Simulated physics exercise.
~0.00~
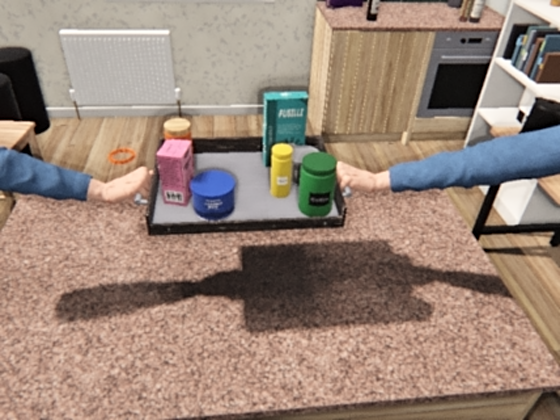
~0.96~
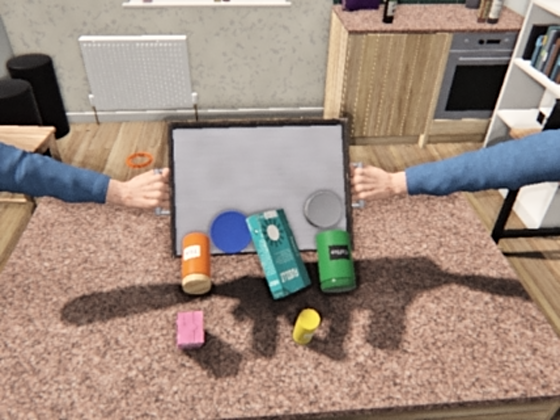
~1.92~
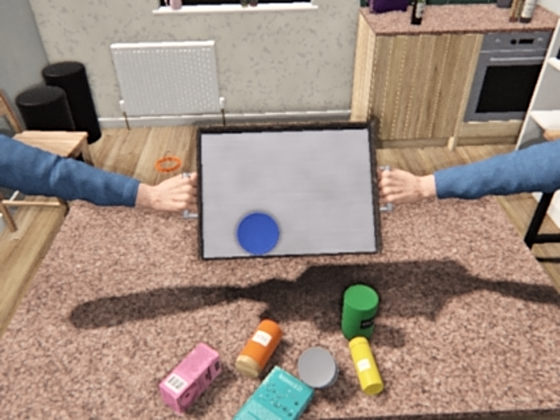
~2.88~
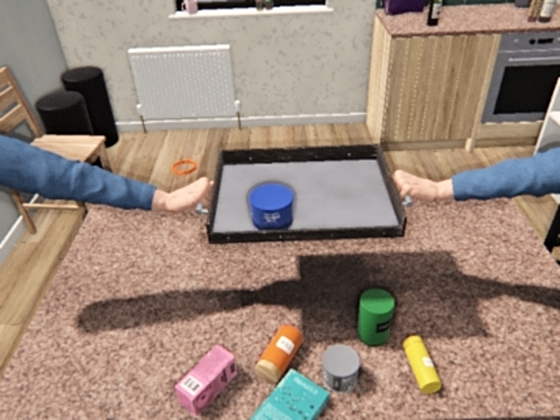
In a kitchen, two hands held a tray of small containers above a speckled counter and tipped its near side steeply down, spilling everything but a blue tub onto the counter, then leveled it with that tub still inside.
